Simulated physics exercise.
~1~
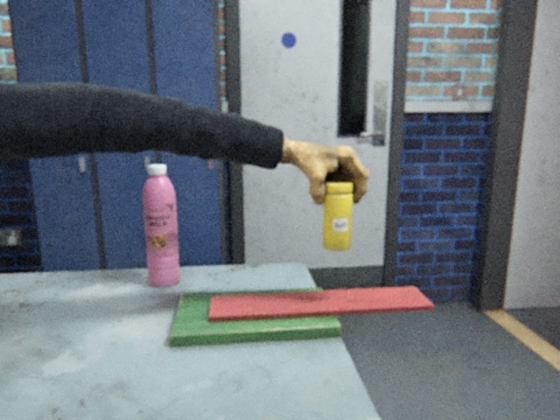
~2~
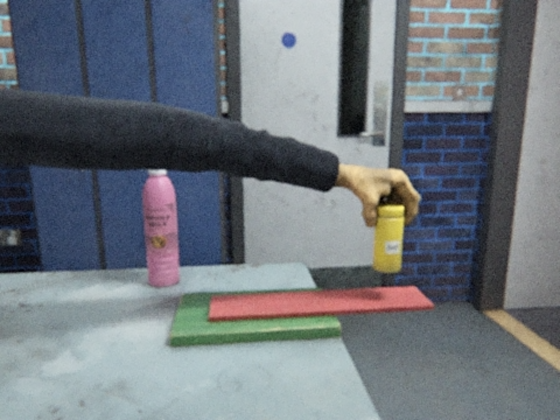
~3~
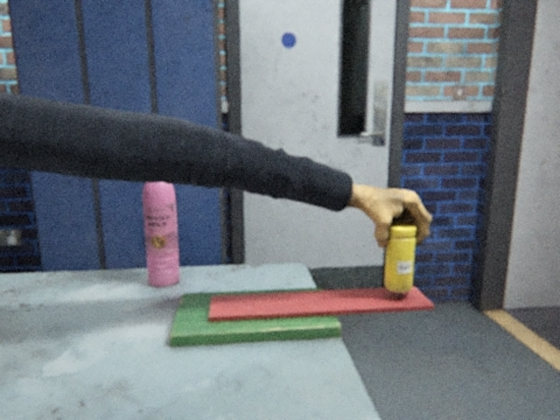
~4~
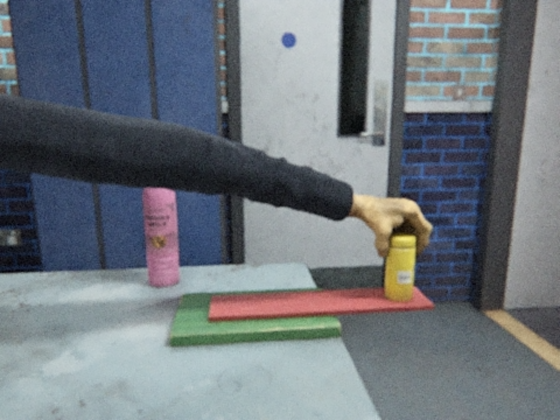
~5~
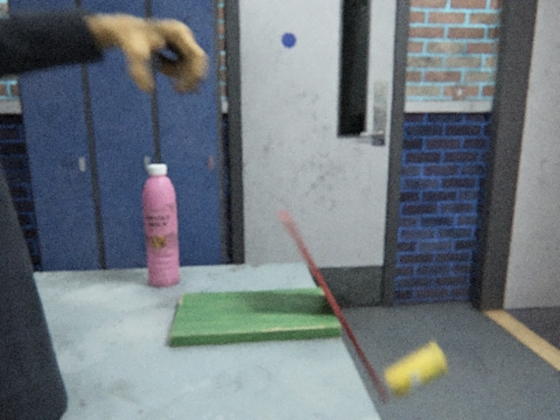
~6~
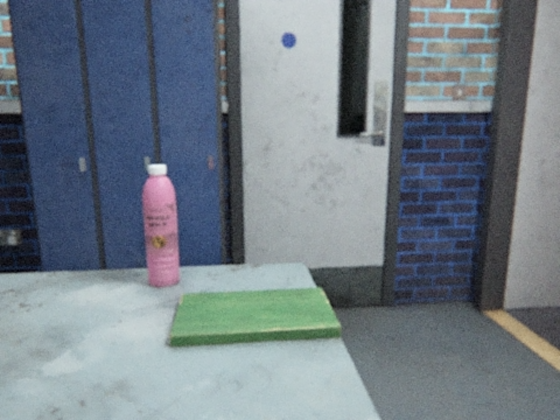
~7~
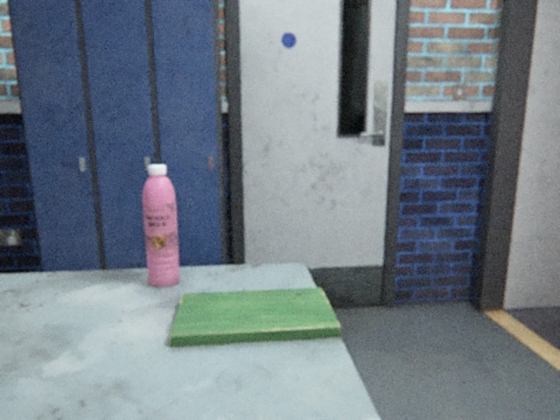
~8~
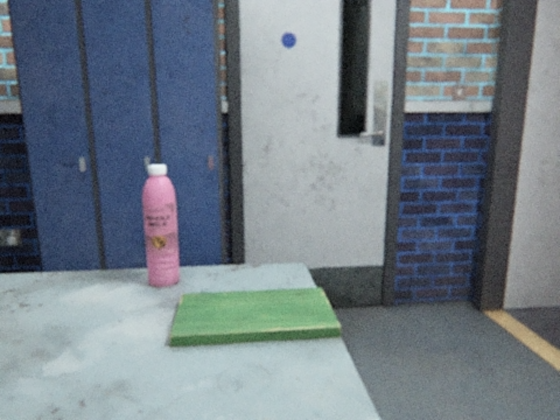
On a table near a door, a hand set a yellow shaker on the overhanging right end of a red board and let go, and the board tipped over the edge with it, leaving only the green slab and pink bottle in view.
